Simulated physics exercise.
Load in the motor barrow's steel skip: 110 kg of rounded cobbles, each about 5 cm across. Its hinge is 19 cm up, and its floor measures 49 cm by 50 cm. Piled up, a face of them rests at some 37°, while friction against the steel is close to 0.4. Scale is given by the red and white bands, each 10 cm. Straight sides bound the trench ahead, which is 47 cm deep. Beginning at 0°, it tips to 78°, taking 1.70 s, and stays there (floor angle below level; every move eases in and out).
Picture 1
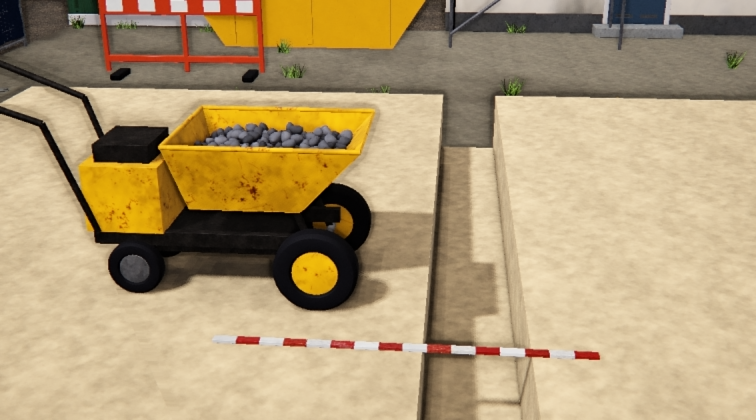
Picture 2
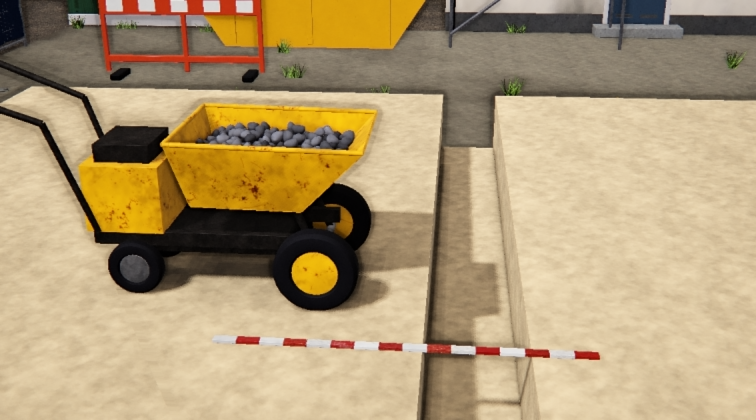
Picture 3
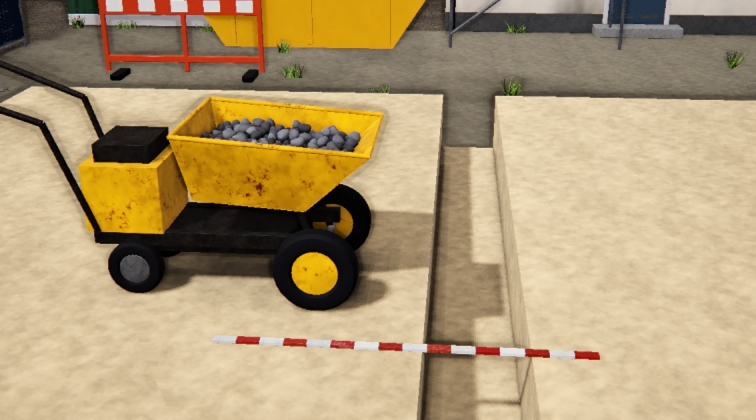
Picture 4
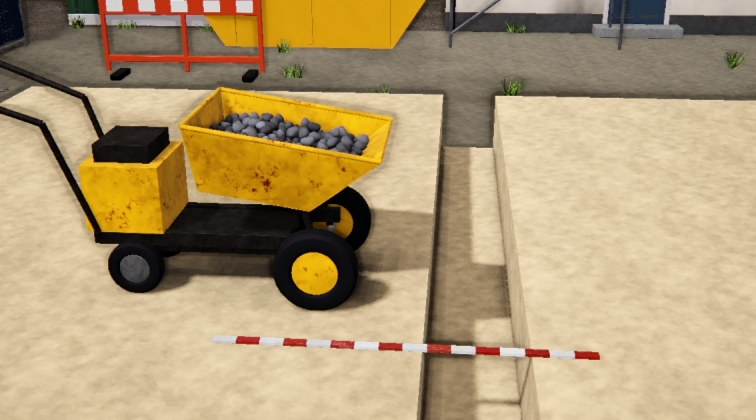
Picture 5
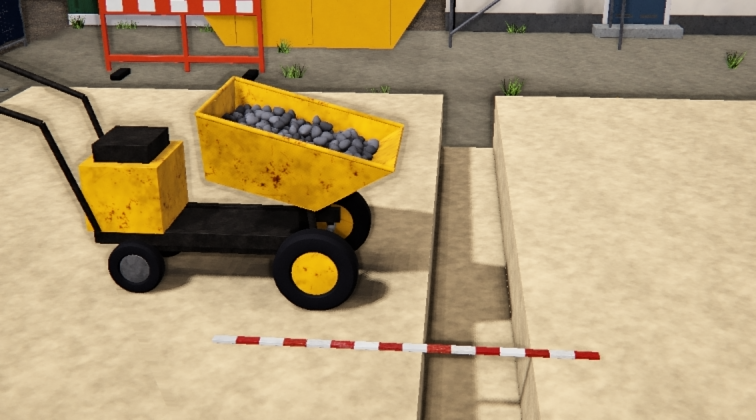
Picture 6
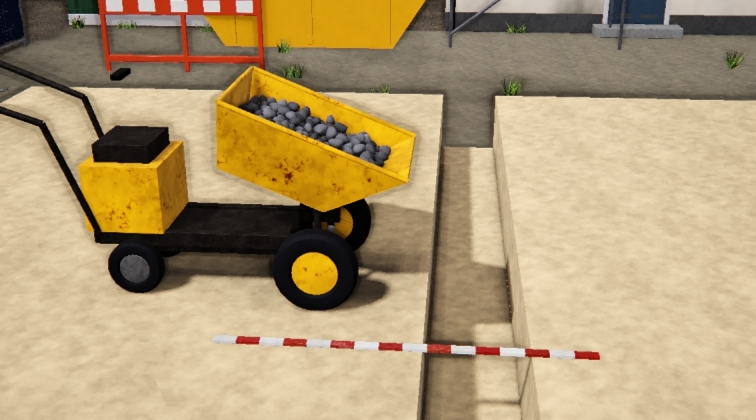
The yellow skip full of grey stones tilts steadily down to the right on its barrow.
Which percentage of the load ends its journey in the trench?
Roughly 99 per cent.
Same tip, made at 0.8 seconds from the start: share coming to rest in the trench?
With that timing, about 90 per cent.
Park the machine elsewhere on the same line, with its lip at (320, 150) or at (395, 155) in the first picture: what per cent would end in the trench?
First some 100, then 70 per cent.
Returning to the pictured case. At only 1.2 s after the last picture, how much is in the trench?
I'd say near 75 per cent at that time.
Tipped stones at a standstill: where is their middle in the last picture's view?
(483, 360).
Then, 0.7 s after the last picture the floor is at 66°, 99 % in the skip, 1 % in the trench; the foremost stones are at (465, 248).
Then, 1.2 s after the last picture the floor is at 78°, 26 % in the skip, 73 % in the trench, 1 % past the trench; the foremost stones are at (540, 327).
Then, 1.6 s after the last picture the floor is at 78°, 3 % in the skip, 96 % in the trench, 1 % past the trench; the foremost stones are at (559, 315).
Then, 3.5 s after the last picture the floor is at 78°, 0 % in the skip, 99 % in the trench, 1 % past the trench; the foremost stones are at (560, 319).
